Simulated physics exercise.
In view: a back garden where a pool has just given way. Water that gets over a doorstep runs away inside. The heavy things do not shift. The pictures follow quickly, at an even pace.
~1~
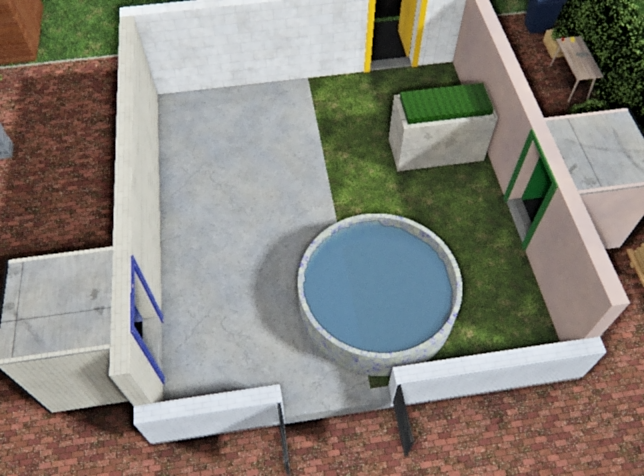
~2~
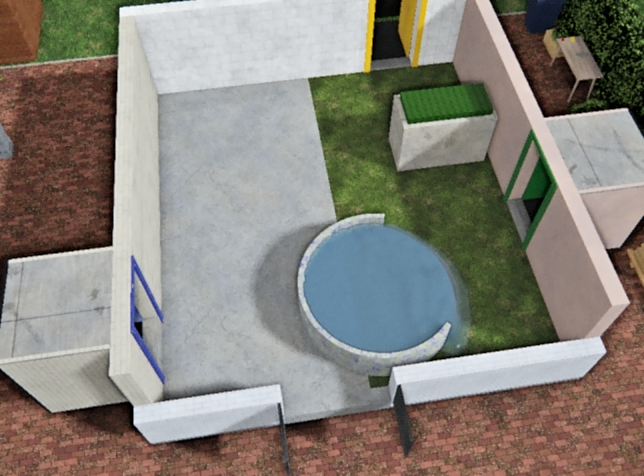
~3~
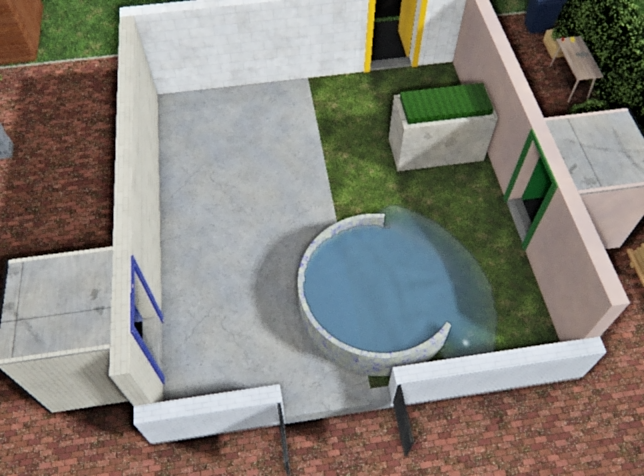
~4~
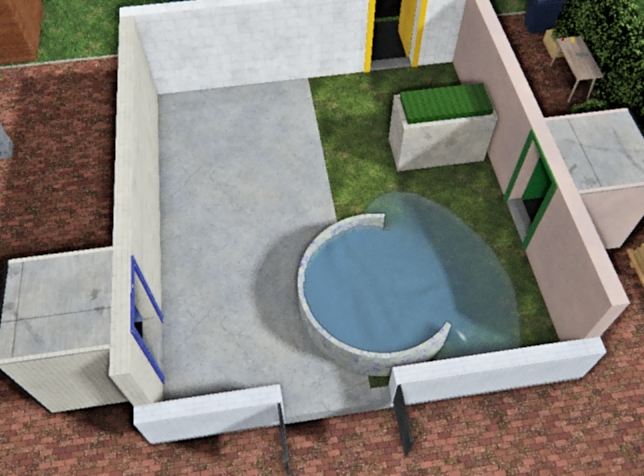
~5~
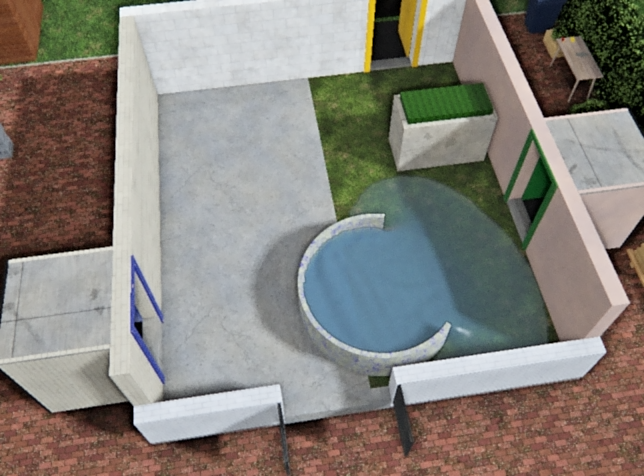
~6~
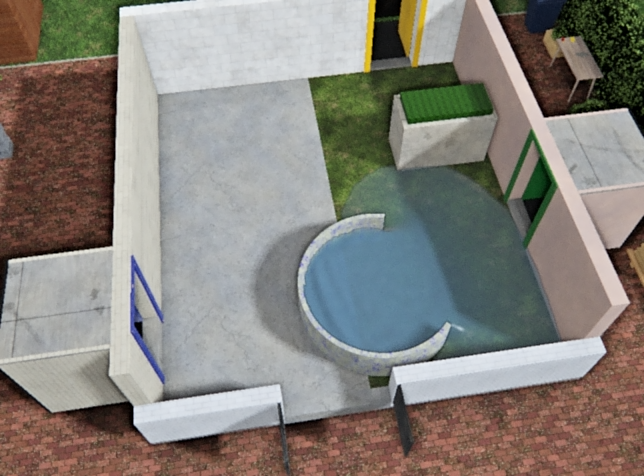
A round, pale-walled pool of blue water stands near the front of a walled garden, seen from high above by a still camera. Grey paving lies left, grass right with a green-topped box, a blue-framed window left, a green-framed opening right and a yellow-framed doorway behind. The pool's right side vanishes, and water spreads thinly over the grass, rightward and back toward the box.
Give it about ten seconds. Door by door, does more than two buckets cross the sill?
The yellow door holds within the limit; the green door floods; the blue door holds within the limit.
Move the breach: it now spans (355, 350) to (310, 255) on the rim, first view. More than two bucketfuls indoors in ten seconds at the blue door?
My reading: Blue goes over.
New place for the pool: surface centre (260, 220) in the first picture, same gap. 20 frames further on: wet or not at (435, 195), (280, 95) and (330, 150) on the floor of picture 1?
In turn: Wet, flooded, wet.
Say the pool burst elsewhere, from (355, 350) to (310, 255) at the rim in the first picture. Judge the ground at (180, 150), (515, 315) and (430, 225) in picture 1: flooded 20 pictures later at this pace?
One after the other: Awash, free of water, no water.
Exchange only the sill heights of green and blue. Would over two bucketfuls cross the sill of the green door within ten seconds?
In short: Green door is over.
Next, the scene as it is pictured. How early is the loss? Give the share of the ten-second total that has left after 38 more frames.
Near 90 in a hundred.
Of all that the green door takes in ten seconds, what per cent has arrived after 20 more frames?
About 80 per cent.
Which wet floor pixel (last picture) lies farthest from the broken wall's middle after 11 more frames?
I would point to (461, 86).
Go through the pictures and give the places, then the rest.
The first picture shows the pool at (379, 283) is whole and still.
In the second picture, water pours out at (442, 270) and has run to a hidden place.
In the third picture, the front is at a hidden place, out from the gap at (441, 272).
In the fourth picture, the front is at (383, 198), out from the gap at (441, 273).
In the fifth picture, water pours out at (441, 273) and has run to (392, 181).
In the sixth picture, the front is at (383, 172), out from the gap at (441, 273).
A moment on, water covers 25 % of the floor; the yellow door not reached, the green door over two buckets in, the blue door not reached.
Next, water covers 30 % of the floor; the yellow door not reached, the green door far over two buckets in, the blue door not reached.
Then, water covers 45 % of the floor; the yellow door not reached, the green door far over two buckets in, the blue door not reached.
Later, water covers 85 % of the floor; the yellow door wet at the sill, nothing in, the green door far over two buckets in, the blue door wet at the sill, nothing in.
In the end, water covers 100 % of the floor; the yellow door wet at the sill, nothing in, the green door far over two buckets in, the blue door wet at the sill, nothing in.
